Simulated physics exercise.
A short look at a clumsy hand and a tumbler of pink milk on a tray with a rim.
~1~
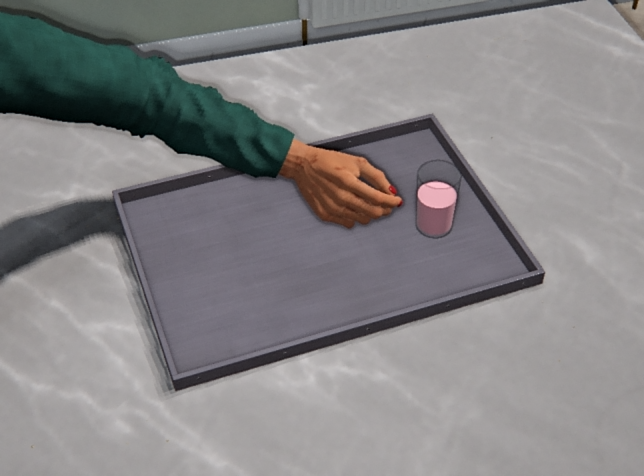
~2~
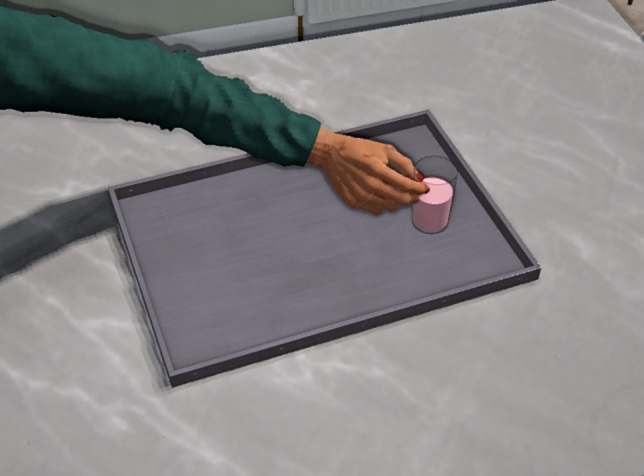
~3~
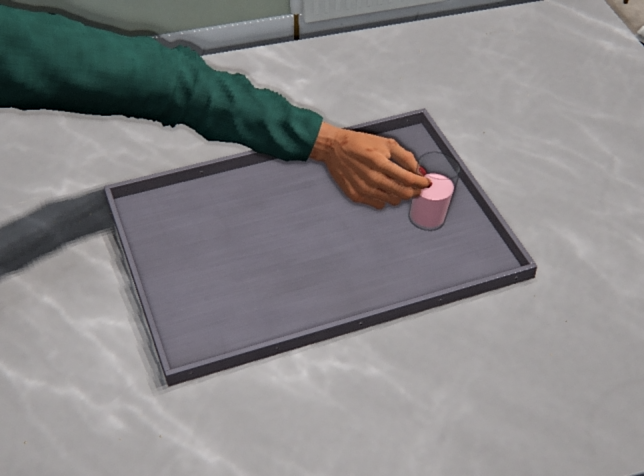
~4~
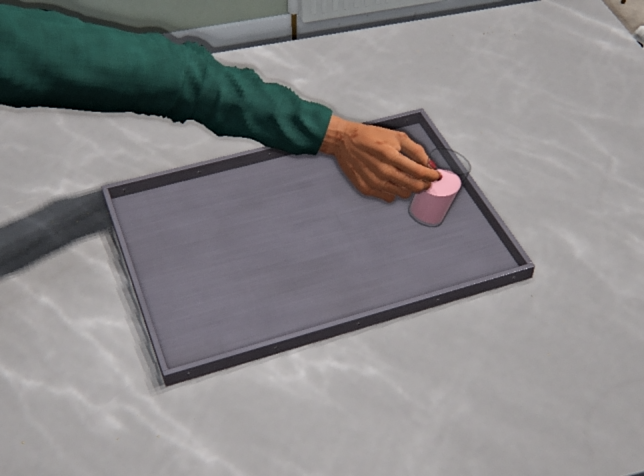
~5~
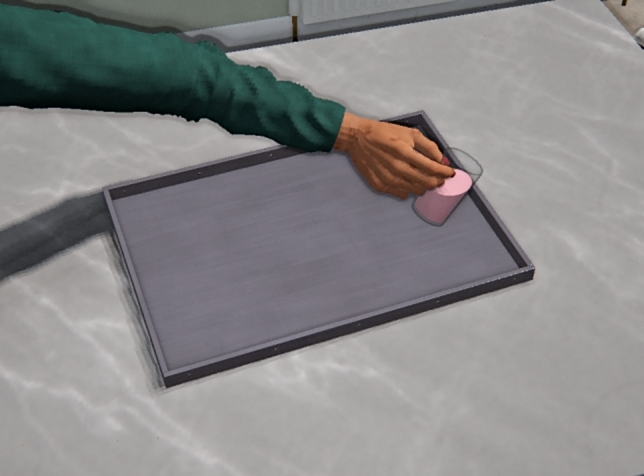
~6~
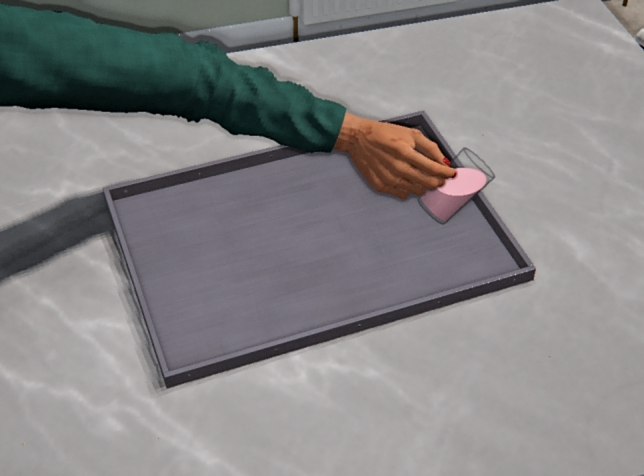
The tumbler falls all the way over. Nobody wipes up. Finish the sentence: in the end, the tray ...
... lets some of it escape.
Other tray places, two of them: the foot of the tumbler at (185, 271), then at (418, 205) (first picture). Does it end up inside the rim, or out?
In the first try it is held by the rim; in the second it gets out on to the top.
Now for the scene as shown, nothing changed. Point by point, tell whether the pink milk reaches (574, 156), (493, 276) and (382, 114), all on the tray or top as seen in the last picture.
Going in order, the first is covered by the spill, the second out of reach, and the third out of reach.
Soon after, the tumbler lies across the rim; the puddle covers about as much as a plate; it is on the top, beyond the rim.
Later, the puddle covers about as much as a tray; it is on the top, beyond the rim.
In the end, the puddle covers about as much as a tray; it is on the top, beyond the rim.
